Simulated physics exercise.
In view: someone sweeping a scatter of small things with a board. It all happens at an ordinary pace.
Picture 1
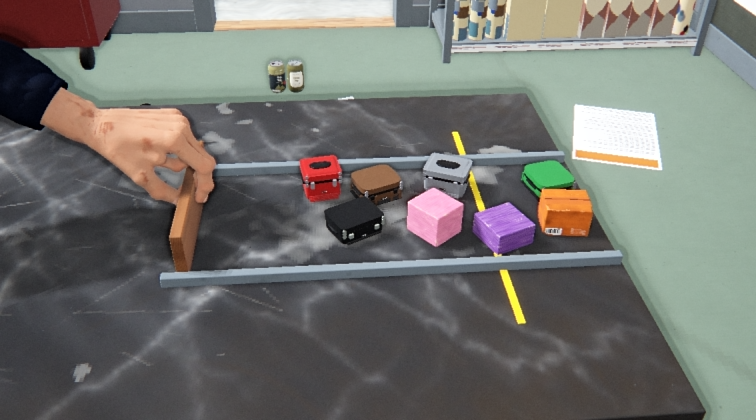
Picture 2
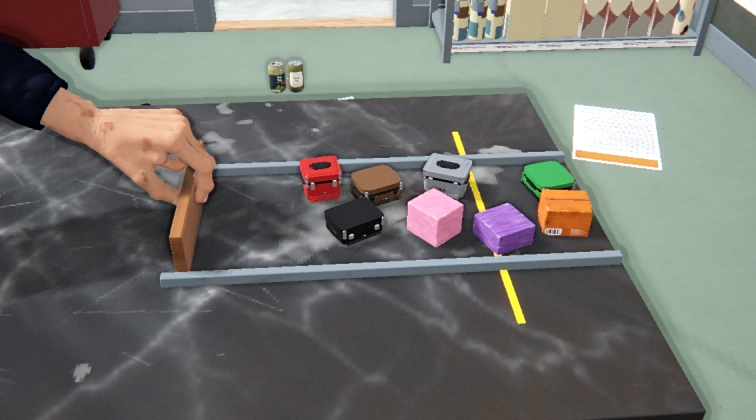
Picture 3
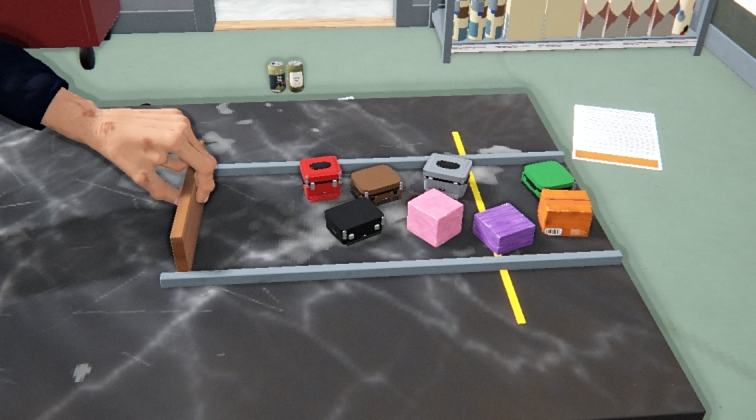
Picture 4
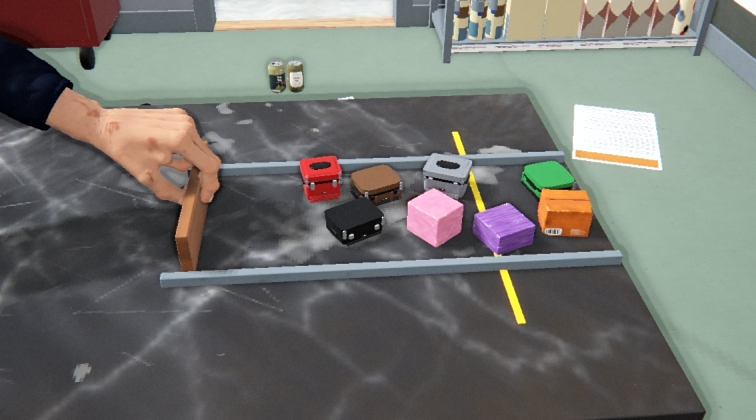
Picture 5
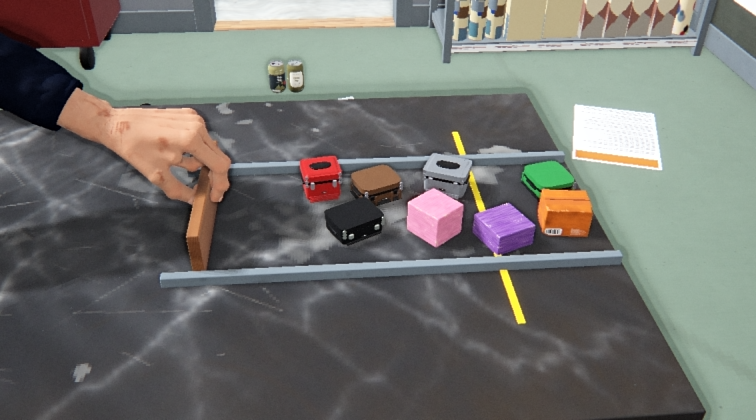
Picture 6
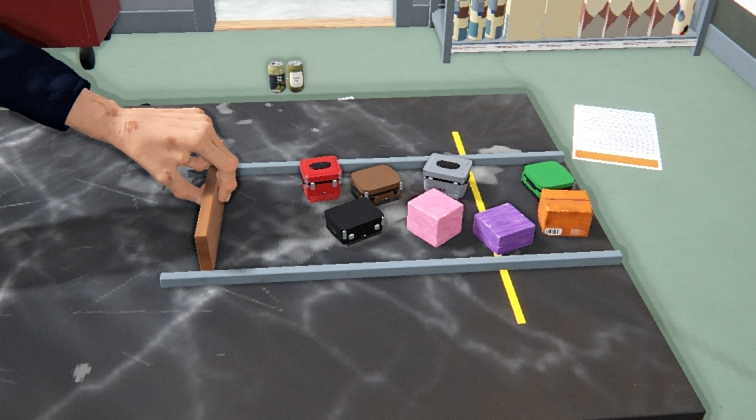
A dark, marbled tabletop in a room with a green floor is seen from above at an angle. Between two grey rails sit red, brown, grey and green cases at the back and a black case, pink and purple blocks and an orange box nearer, with a yellow strip crossing beneath. A hand at left holds a brown board upright, then slides it slightly right, while the objects and camera stay still.
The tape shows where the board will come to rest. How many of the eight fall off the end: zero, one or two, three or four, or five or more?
Outcome: The number that fall off is one or two.
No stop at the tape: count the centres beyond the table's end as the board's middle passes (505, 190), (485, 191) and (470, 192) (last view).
Past the end: 4, 2 and 2.
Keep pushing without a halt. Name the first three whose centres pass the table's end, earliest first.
The order is the orange box, then the green case, then the purple block.
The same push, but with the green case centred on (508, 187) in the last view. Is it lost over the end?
Then it stays on.
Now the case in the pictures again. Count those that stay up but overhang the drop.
That would be 2.
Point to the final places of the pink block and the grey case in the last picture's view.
Near (559, 219) and (564, 164).
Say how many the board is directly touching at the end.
2 of them.
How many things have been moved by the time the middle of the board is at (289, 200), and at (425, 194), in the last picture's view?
By then 0, and 8.
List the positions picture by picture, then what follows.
In the first frame, green case (548, 182); orange box (565, 212); purple block (503, 229); board (191, 204); tape (482, 210).
In the second frame, orange box (565, 213); board (191, 204).
In the third frame, purple block (503, 229); pink block (435, 217).
In the fourth frame, green case (548, 182); grey case (447, 177).
In the fifth frame, orange box (565, 213); black case (354, 223).
In the sixth frame, green case (548, 182); orange box (565, 213); purple block (503, 229); board (214, 203); tape (482, 210).
Early on, none off yet; green case at rest near (548, 182); orange box at rest near (565, 213); purple block at rest near (503, 229).
Finally, the number that fall off is one or two; lost, orange box and green case.
